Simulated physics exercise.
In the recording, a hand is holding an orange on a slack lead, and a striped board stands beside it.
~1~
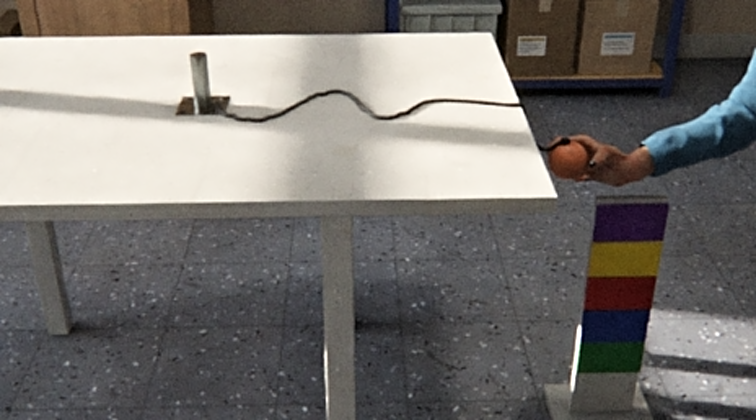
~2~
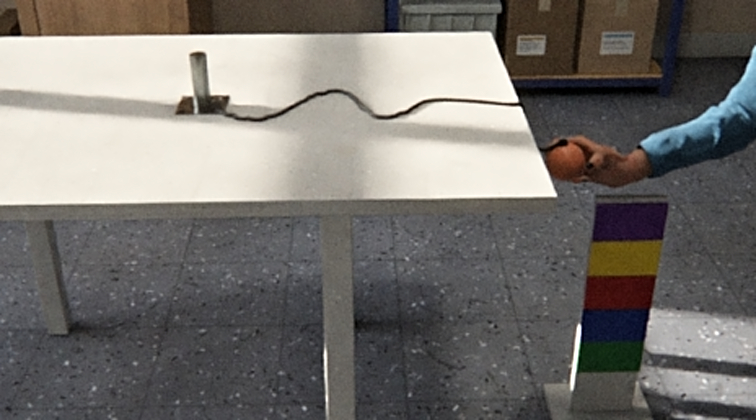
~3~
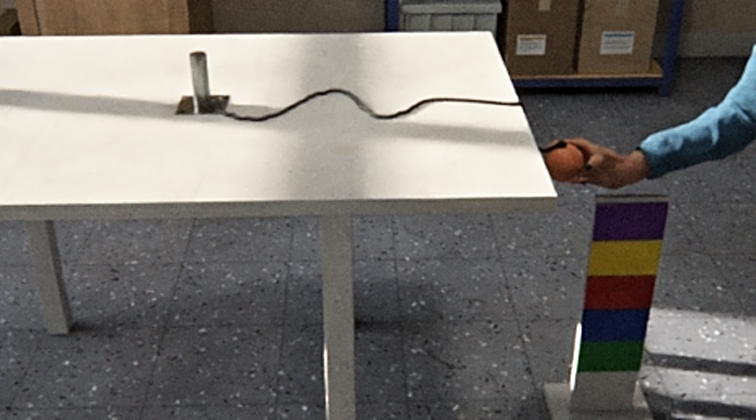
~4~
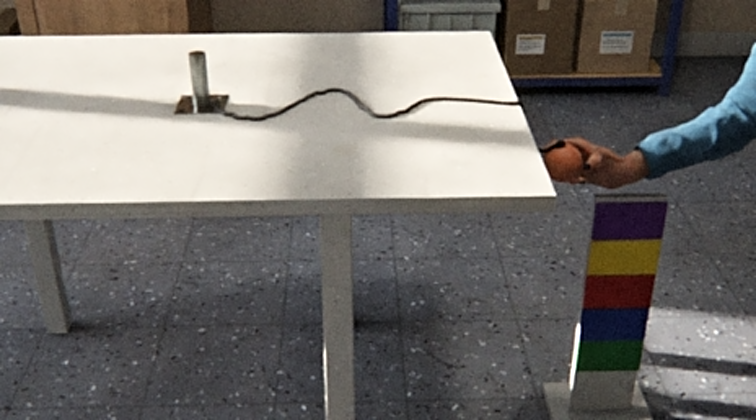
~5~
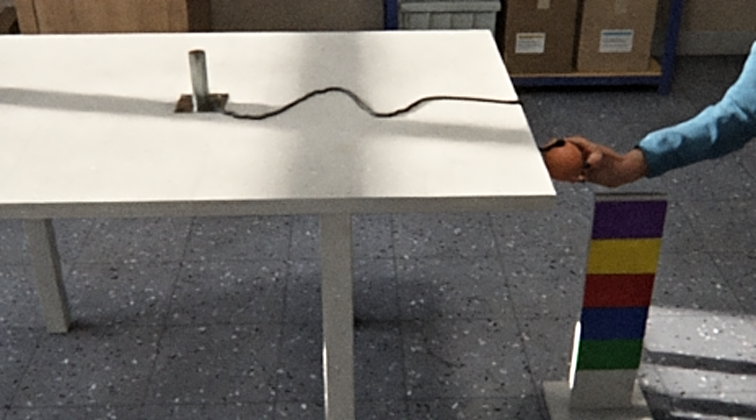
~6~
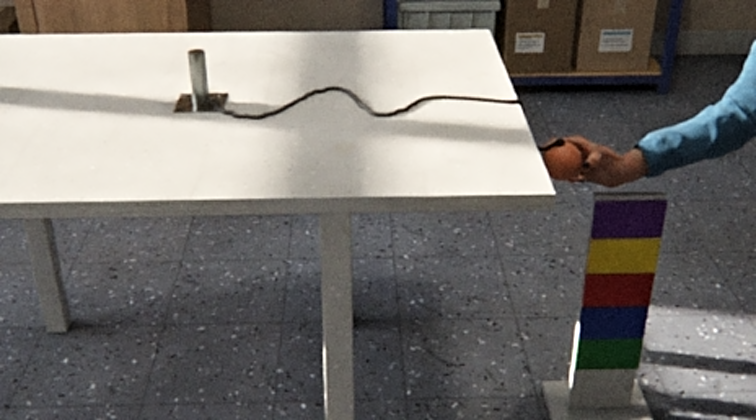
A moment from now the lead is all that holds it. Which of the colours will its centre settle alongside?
It settles alongside red.
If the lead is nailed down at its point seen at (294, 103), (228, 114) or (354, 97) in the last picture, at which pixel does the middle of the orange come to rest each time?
That would be (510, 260) for the first, (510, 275) for the second and (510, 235) for the third.
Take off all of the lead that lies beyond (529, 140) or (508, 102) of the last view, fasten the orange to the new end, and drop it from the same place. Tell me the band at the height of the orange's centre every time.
Taking them in turn, you'd get yellow, then purple.
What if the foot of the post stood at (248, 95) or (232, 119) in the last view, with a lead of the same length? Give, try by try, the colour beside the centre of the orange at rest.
For the first it would be blue, for the second blue.
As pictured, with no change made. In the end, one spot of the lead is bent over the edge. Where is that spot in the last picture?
The piece you want is at about (411, 105).
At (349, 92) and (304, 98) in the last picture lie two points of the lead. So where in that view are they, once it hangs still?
End: (410, 101) and then (349, 101).
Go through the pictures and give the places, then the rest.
In the first picture, orange (568, 161); purple (631, 225); yellow (626, 260); red (620, 295); blue (615, 327); green (611, 359).
In the second picture, orange (566, 162); lead through (236, 118) (306, 100) (360, 104) (417, 106) (505, 105).
In the third picture, orange (564, 163).
In the fourth picture, orange (563, 163); lead through (235, 117) (305, 100) (359, 104) (416, 105) (504, 104).
In the fifth picture, orange (563, 162).
In the sixth picture, orange (563, 162); lead through (235, 116) (304, 98) (359, 102) (416, 103) (504, 102).
Early on, orange near (502, 283); level with red.
Midway, orange near (511, 285); level with red.
Finally, orange near (506, 285); level with red. At red.
